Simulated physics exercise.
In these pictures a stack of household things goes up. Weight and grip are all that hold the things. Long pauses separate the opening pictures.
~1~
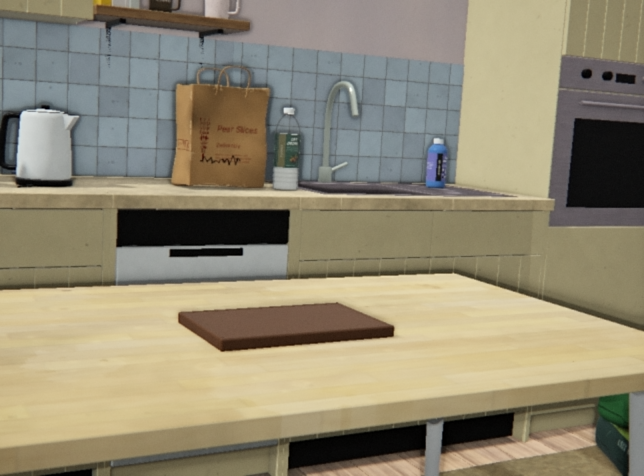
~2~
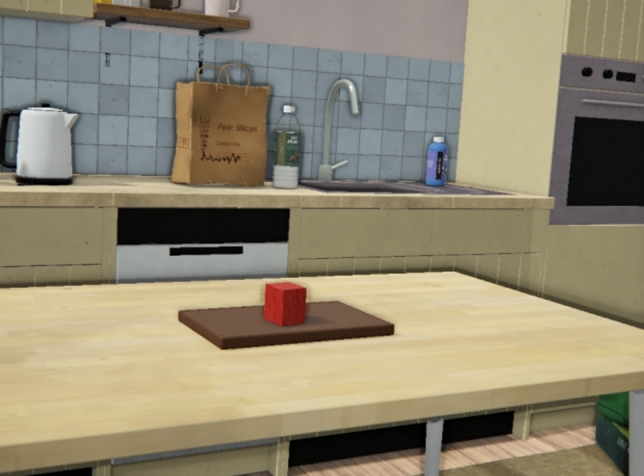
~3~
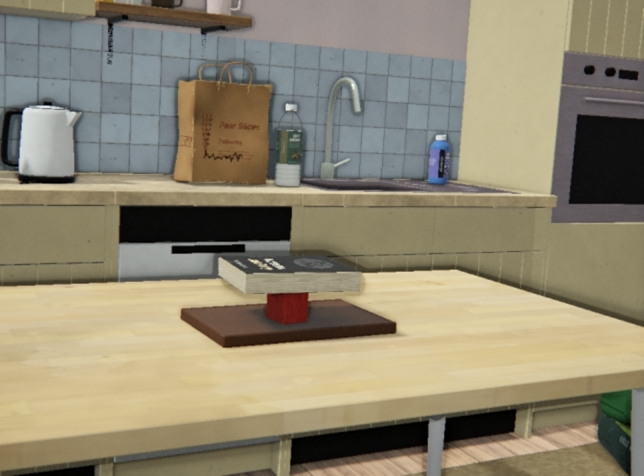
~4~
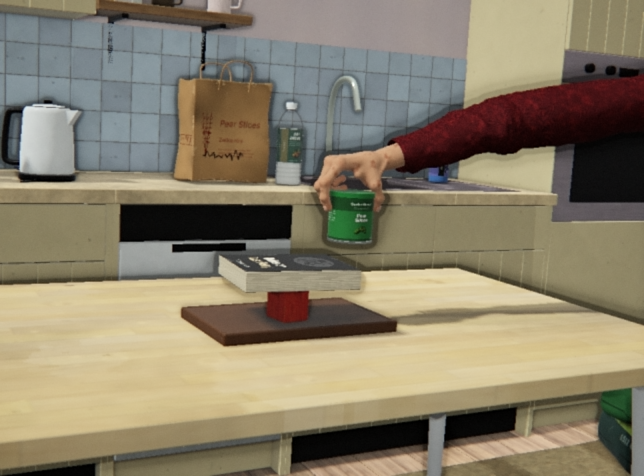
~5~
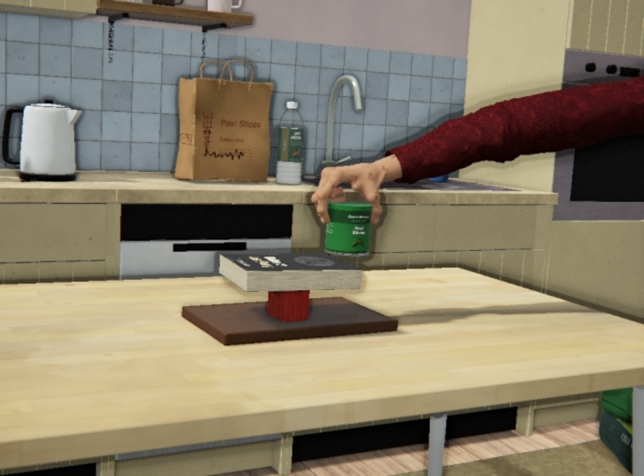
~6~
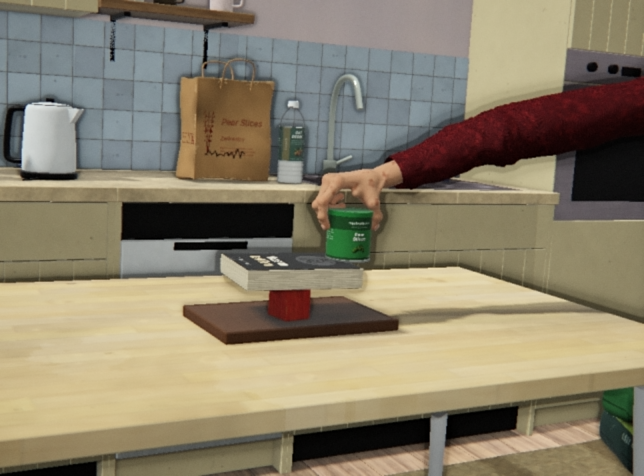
A hand lowers a green pot onto the right side of a book above a block.
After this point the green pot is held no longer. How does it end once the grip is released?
It ends with the pile collapsed.
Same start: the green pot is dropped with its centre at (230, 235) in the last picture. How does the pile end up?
After that, the pile falls over.
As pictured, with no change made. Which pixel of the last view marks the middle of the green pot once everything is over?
It ends up close to (436, 299).
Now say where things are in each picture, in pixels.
In the first picture, the last thing is not in view yet; brown tray (286, 325).
In the second picture, the last thing is not in view yet; red block (285, 304).
In the third picture, the last thing is not in view yet; black book (288, 273).
In the fourth picture, still above its spot; green pot (351, 216); brown tray (289, 319).
In the fifth picture, still above its spot; green pot (348, 228); red block (289, 300).
In the sixth picture, in place under the hand; green pot (349, 234); black book (290, 270).
Then, 0.30 s on from there, green pot turned 50° from how it was put near (365, 250).
Then, 0.40 s on from there, green pot now fallen.
Then, 0.50 s on from there, things are still on the move.
Then, 0.70 s on from there, as before.
In the end, fallen, green pot; the other 3 unmoved. At the end, from the last picture's camera, green pot near (436, 299). The pile gives way.
